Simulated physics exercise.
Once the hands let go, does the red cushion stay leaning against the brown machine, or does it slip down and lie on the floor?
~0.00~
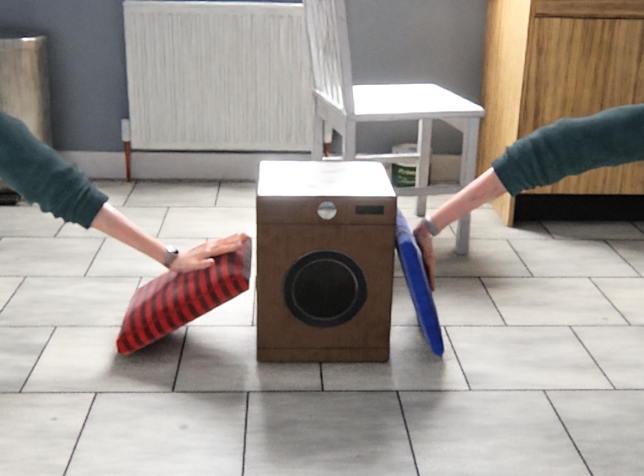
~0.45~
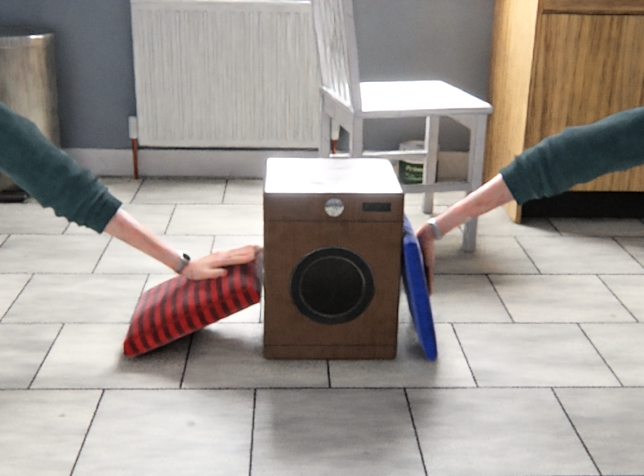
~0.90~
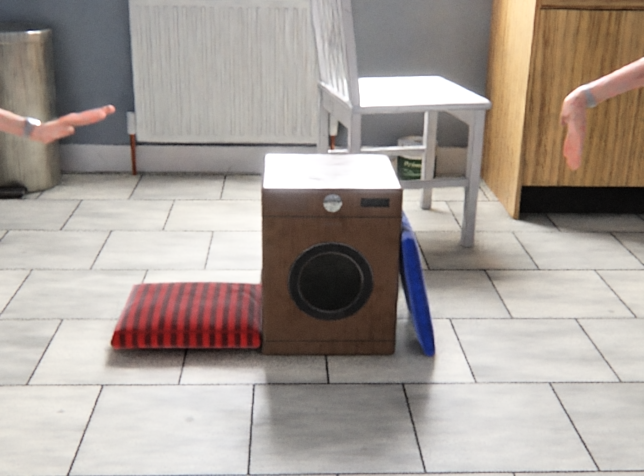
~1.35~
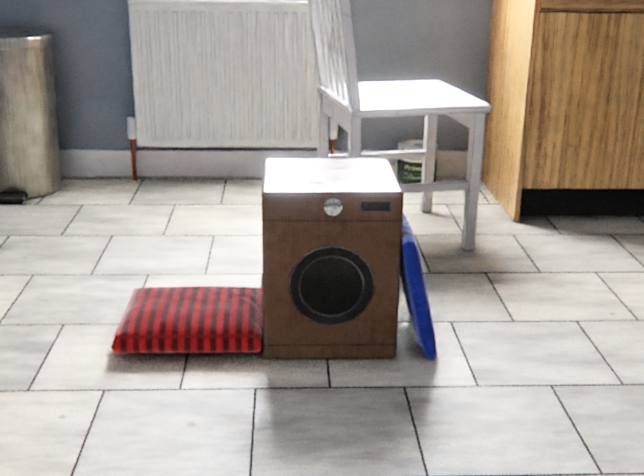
The red cushion slips down and ends up lying flat on the floor beside the machine. The blue seat pad on the other side keeps its lean.
